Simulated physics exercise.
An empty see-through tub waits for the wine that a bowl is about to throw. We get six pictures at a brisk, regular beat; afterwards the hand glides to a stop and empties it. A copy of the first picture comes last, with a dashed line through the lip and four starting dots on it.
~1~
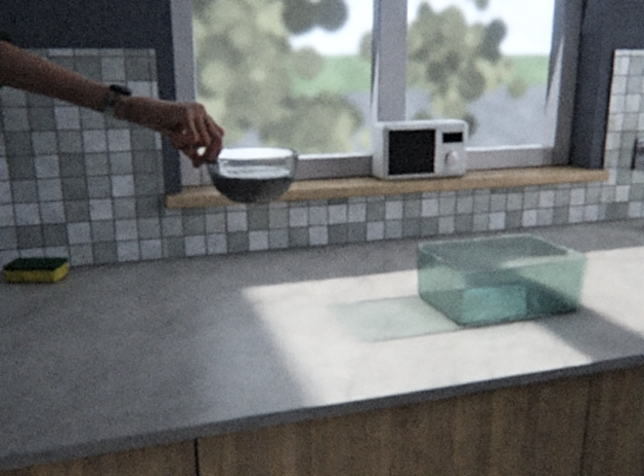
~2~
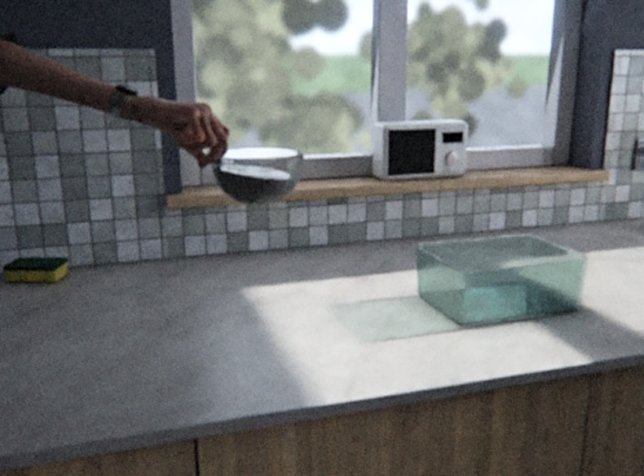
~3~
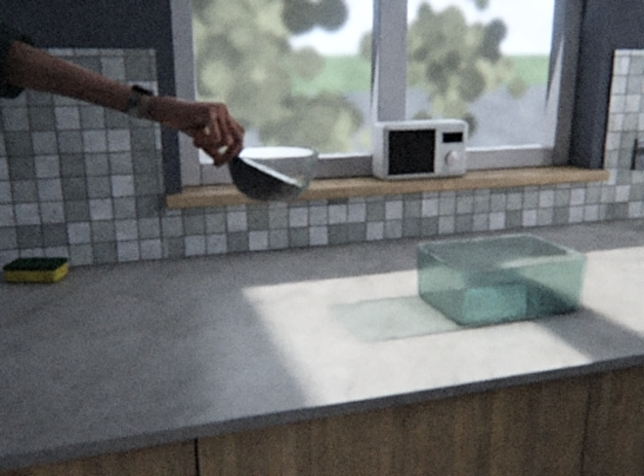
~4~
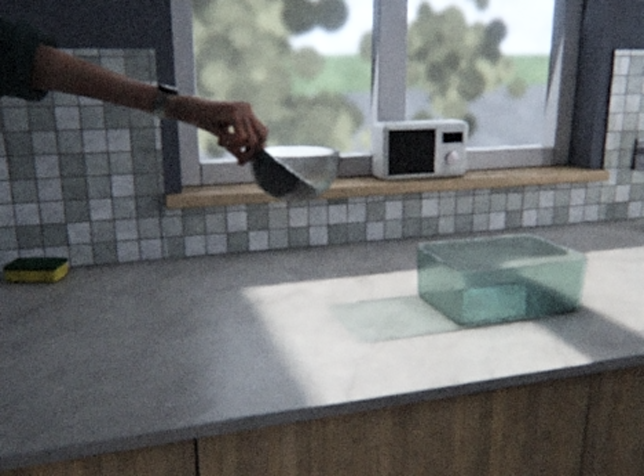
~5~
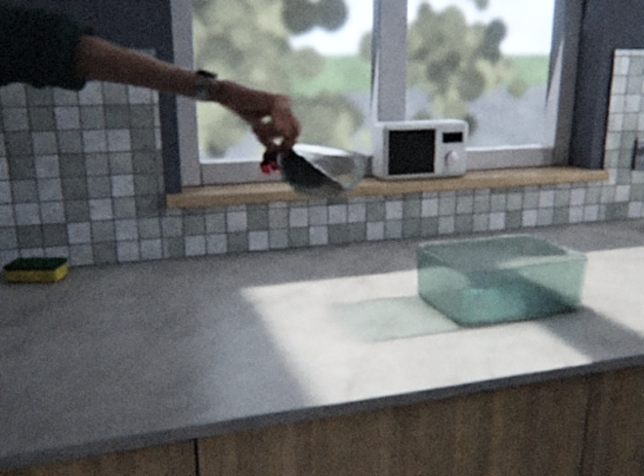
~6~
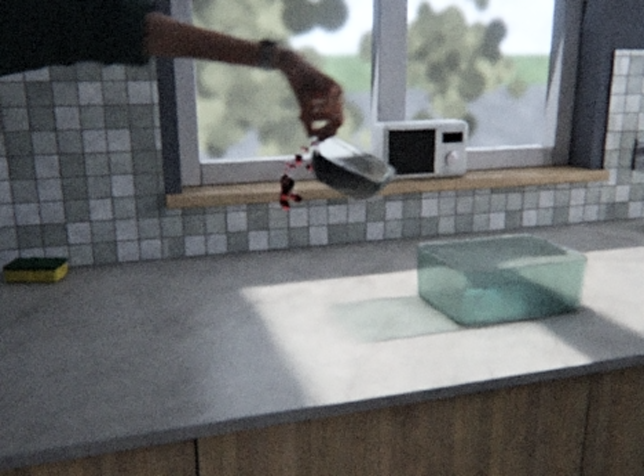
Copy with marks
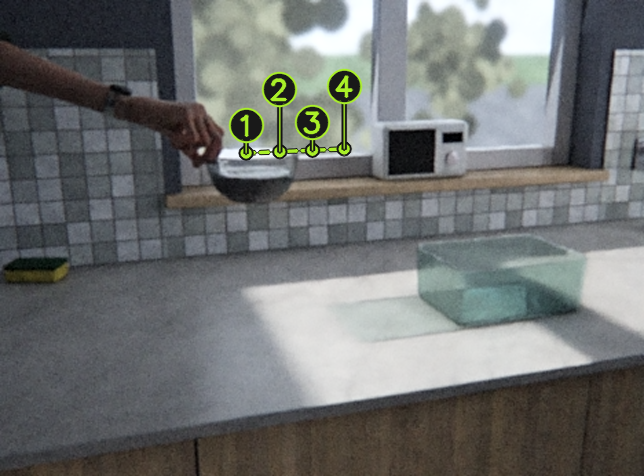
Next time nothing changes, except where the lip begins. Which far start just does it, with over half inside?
1.
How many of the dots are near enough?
All of the four.
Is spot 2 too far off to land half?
No.
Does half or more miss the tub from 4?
No, not at all.
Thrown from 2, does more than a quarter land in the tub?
Yes, it does.
On the marked copy, 1 at (246, 153); 2 at (279, 151); 3 at (312, 150); 4 at (344, 148).
If 1 is chosen, about 64 % lands in the tub, 22 % falls short and 14 % goes beside or beyond.
If 2 is chosen, about 71 % lands in the tub, 16 % falls short and 13 % goes beside or beyond.
If 3 is chosen, about 83 % lands in the tub, 13 % falls short and 4 % goes beside or beyond.
If 4 is chosen, about 73 % lands in the tub, 9 % falls short and 18 % goes beside or beyond.
